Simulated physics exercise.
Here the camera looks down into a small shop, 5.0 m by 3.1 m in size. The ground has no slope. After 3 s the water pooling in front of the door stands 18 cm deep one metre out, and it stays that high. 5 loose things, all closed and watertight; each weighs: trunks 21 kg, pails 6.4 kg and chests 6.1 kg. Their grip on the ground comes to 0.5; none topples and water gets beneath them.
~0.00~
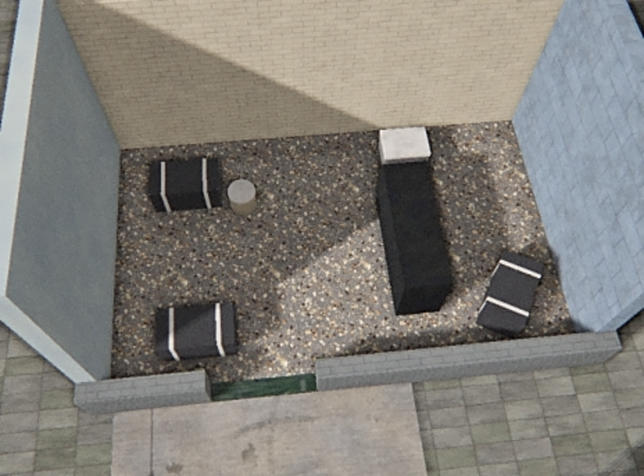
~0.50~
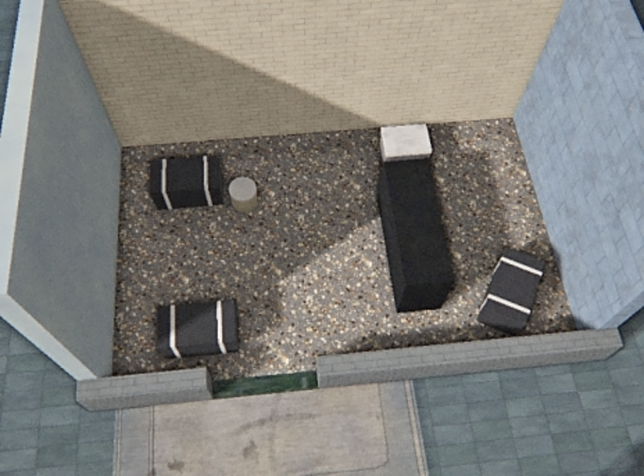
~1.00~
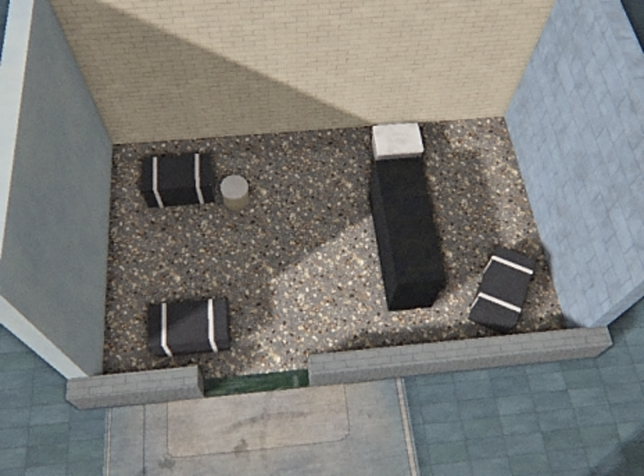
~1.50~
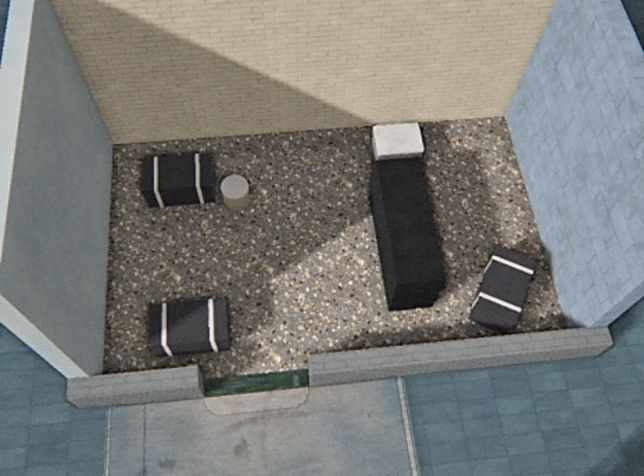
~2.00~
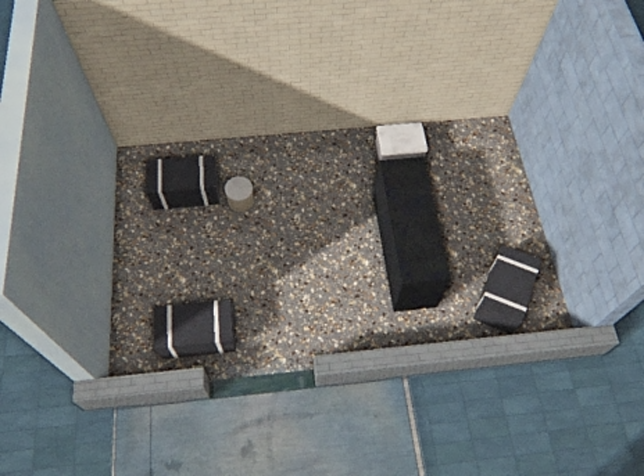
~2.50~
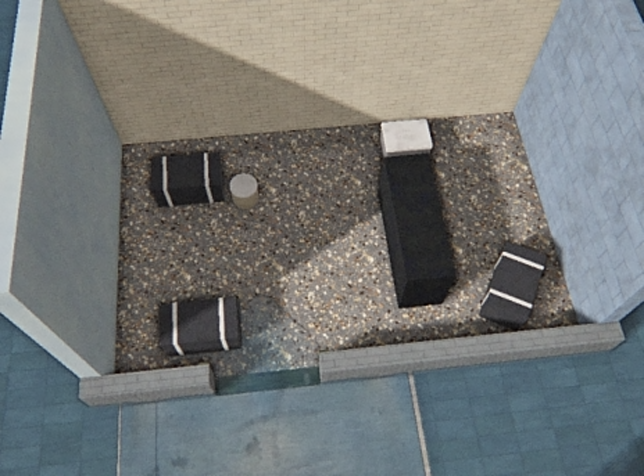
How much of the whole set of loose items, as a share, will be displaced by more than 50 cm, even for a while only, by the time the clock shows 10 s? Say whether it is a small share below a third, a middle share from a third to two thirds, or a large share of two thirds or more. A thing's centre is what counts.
A large share, two thirds or more.
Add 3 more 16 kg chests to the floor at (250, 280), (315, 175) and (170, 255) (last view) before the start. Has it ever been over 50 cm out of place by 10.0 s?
Note, in order of listing: Crosses the threshold, crosses the threshold, crosses the threshold.
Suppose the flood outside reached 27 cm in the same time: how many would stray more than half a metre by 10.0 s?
4.
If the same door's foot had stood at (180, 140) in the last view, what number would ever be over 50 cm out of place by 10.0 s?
Result: 3 of them.
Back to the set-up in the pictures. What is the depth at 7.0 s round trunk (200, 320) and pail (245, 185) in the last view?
6 and 9 cm.
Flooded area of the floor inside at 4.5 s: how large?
The covered patch comes to about 7.0 m2.
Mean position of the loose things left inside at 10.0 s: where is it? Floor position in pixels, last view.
Roughly at (339, 235).
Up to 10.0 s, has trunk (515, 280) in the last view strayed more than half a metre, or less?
Result: Stayed within.
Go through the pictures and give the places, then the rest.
The first picture shows a trunk at (184, 176), on the bottom; a pail at (241, 191), on the bottom; water covers 0.0 m2; 0 of 5 have shifted.
The second picture shows a trunk at (185, 174), on the bottom; a pail at (243, 189) rests on the ground; 0.0 m2 under water; 0 of 5 have shifted.
The third picture shows a trunk at (176, 172), on the bottom; a pail at (234, 187) rests on the ground; water covers 0.0 m2; 0 of 5 have shifted.
The fourth picture shows a trunk at (177, 172) rests on the ground; a pail at (235, 186), on the bottom; water covers 0.0 m2; 0 of 5 have shifted.
The fifth picture shows a trunk at (181, 174), on the bottom; a pail at (239, 188), on the bottom; 0.1 m2 under water; 0 of 5 have shifted.
The sixth picture shows a trunk at (186, 171) rests on the ground; a pail at (243, 185) rests on the ground; 0.6 m2 under water; 0 of 5 have shifted.
After 3.5 s 0 of 5 are over 50 cm from their spots; 0 afloat.
After 4.5 s 1 of 5 are over 50 cm from their spots; 0 afloat.
After 7.0 s 2 of 5 are over 50 cm from their spots; 2 afloat.
After 10.0 s 4 of 5 are over 50 cm from their spots, and 4 have been at some point; 4 afloat.
